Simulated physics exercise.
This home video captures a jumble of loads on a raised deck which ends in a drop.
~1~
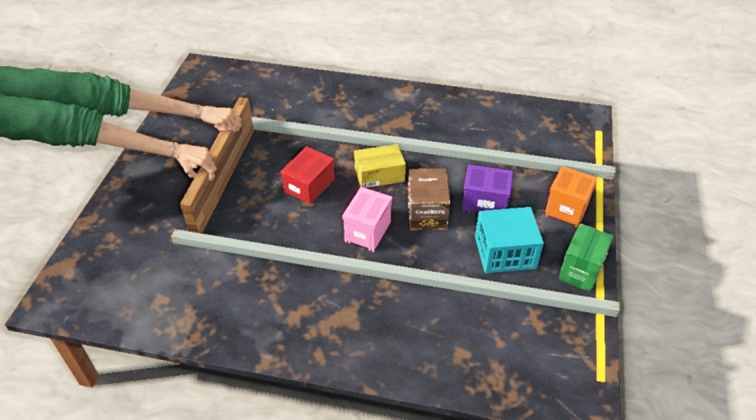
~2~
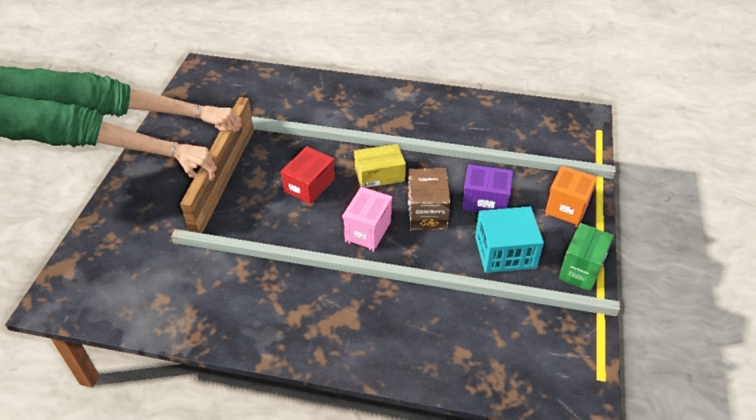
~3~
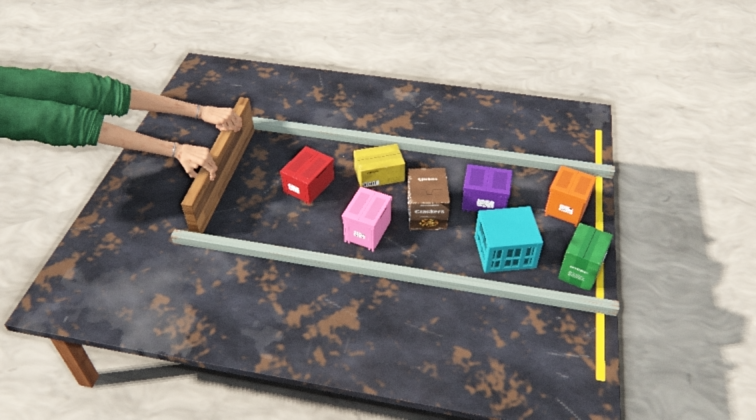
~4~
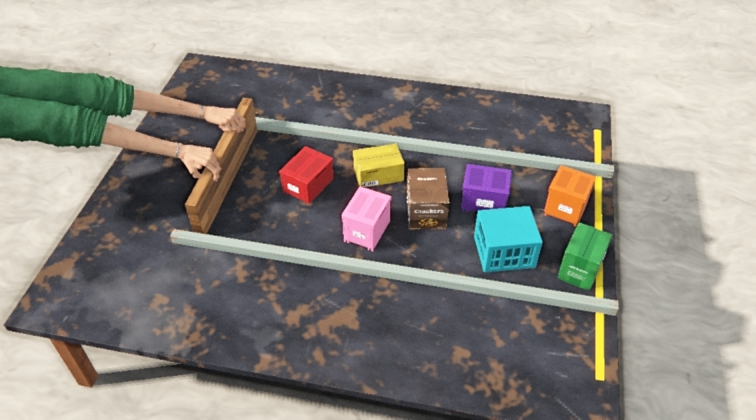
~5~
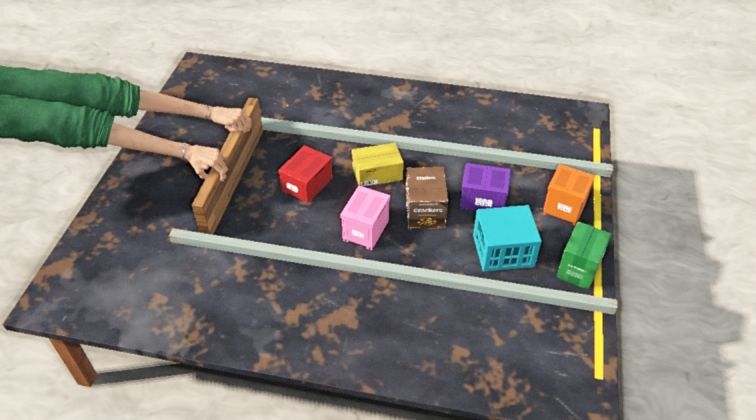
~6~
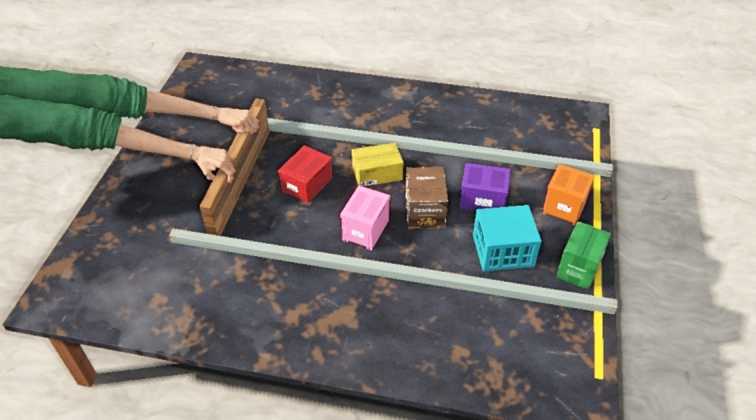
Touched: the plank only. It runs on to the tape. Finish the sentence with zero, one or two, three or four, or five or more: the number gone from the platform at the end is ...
The number gone from the platform at the end is five or more.
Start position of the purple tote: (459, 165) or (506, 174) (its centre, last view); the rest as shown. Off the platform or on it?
Taking the two places in order, it ends up down and then ends up down.
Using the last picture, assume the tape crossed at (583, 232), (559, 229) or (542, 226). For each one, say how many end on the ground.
Try by try, 5, 5 and 3.
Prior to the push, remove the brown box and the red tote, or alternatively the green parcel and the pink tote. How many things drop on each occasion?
The counts would be 6 and 6.
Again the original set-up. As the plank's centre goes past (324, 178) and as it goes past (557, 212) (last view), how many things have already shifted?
At the one place 2, at the other 8.
Early on, none off yet; green parcel at rest near (583, 256); orange tote at rest near (568, 195); turquoise crate at rest near (506, 238).
A while later, none off yet; green parcel travelled about its own width near (613, 269); orange tote travelled a little near (588, 195); turquoise crate travelled about its own width near (566, 261).
Finally, the number that fall off is five or more; lost, red tote, yellow parcel, pink tote, brown box, purple tote, turquoise crate, orange tote and green parcel.
